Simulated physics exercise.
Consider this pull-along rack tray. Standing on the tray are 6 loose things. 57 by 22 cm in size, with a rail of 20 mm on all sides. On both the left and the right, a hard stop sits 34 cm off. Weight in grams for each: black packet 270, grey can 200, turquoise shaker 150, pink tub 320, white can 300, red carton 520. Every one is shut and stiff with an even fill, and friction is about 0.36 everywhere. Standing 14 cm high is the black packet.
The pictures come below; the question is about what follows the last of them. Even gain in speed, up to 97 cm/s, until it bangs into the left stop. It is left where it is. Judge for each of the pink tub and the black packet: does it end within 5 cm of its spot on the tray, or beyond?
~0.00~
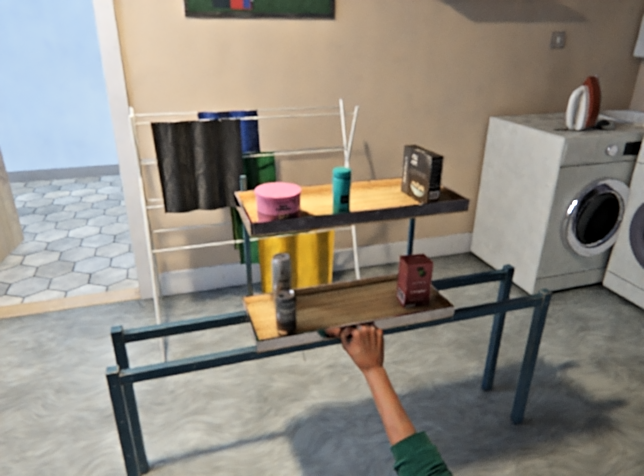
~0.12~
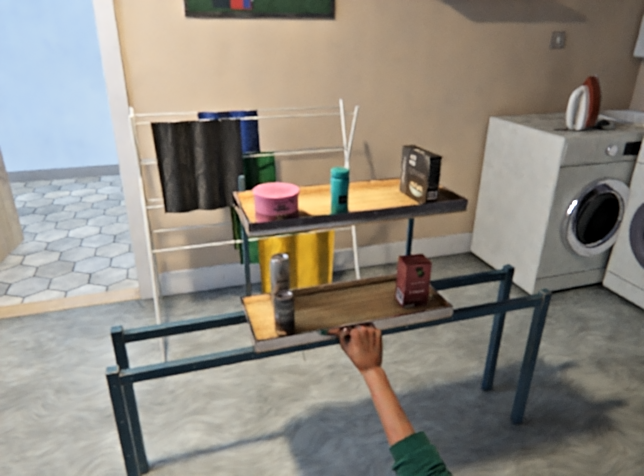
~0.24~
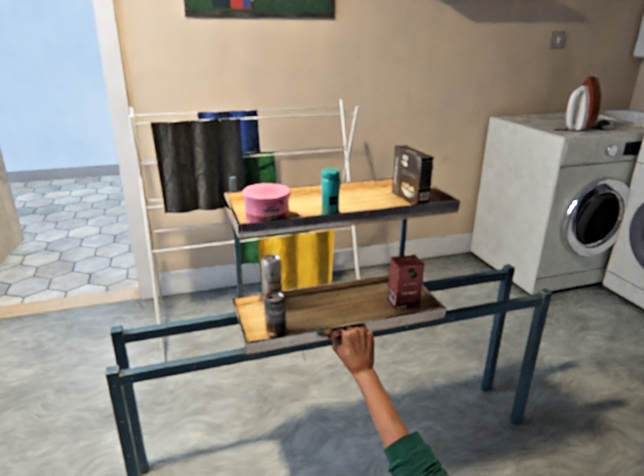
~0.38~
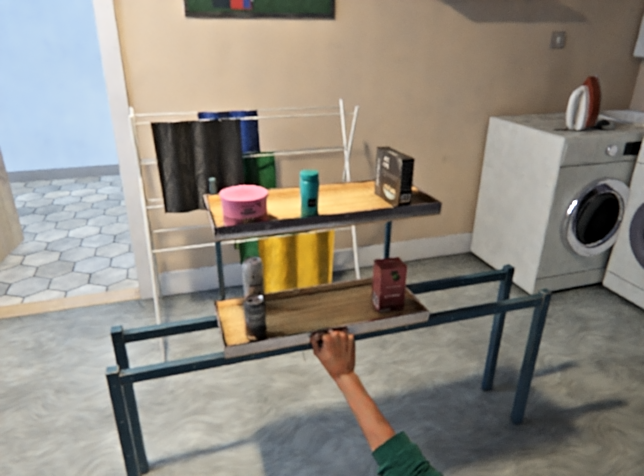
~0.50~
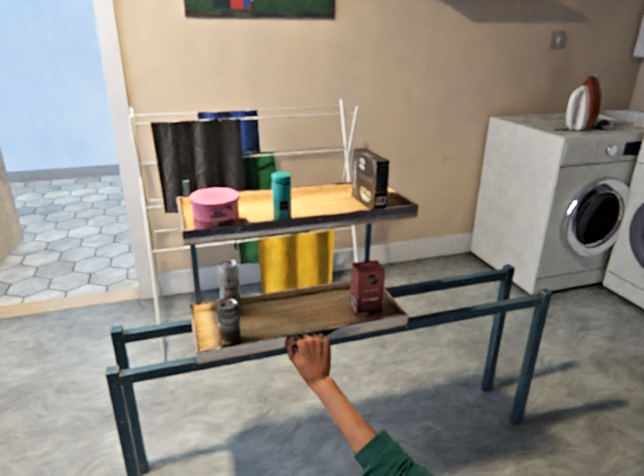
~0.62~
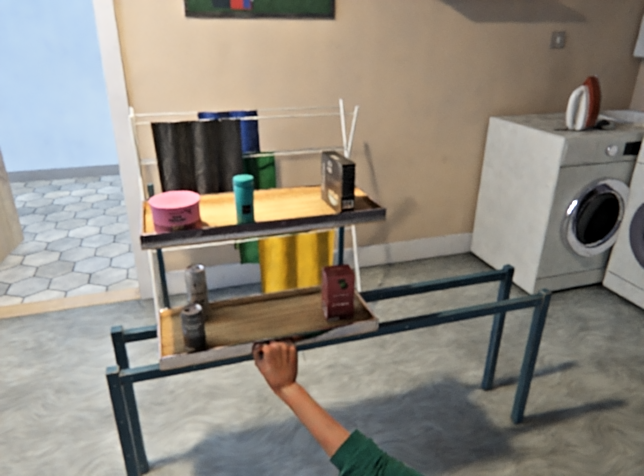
In order: Looks like the pink tub stays within bounds, looks like the black packet goes past the limit.
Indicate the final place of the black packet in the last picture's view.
It comes to rest near (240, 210).
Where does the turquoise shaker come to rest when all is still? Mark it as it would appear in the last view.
I'd put it at around (156, 211).
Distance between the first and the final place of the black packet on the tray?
16 cm.
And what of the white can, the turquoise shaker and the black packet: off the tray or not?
Final state - the white can ends out of bounds; the turquoise shaker stays within bounds; the black packet stays within bounds.
Around 0.82 s, tray has slid 34 cm left; black packet at 13° to upright near (274, 187); pink tub shifted 2 cm near (123, 219); grey can at 9° to upright.
Around 1.22 s, tray has slid 34 cm left; grey can and white can now off the tray; black packet on its side near (240, 210); pink tub shifted 2 cm near (122, 219).
Around 1.52 s, tray has slid 34 cm left; black packet on its side near (240, 210); pink tub shifted 2 cm near (122, 219); red carton shifted 12 cm.
Finally (1.8 s), off the tray, grey can and white can; on their side or leaning hard on the tray, black packet; not toppled but over 5 cm from the start, turquoise shaker and red carton; the last one still in place (within 5 cm). In the last view, pink tub near (122, 219), black packet near (240, 210).
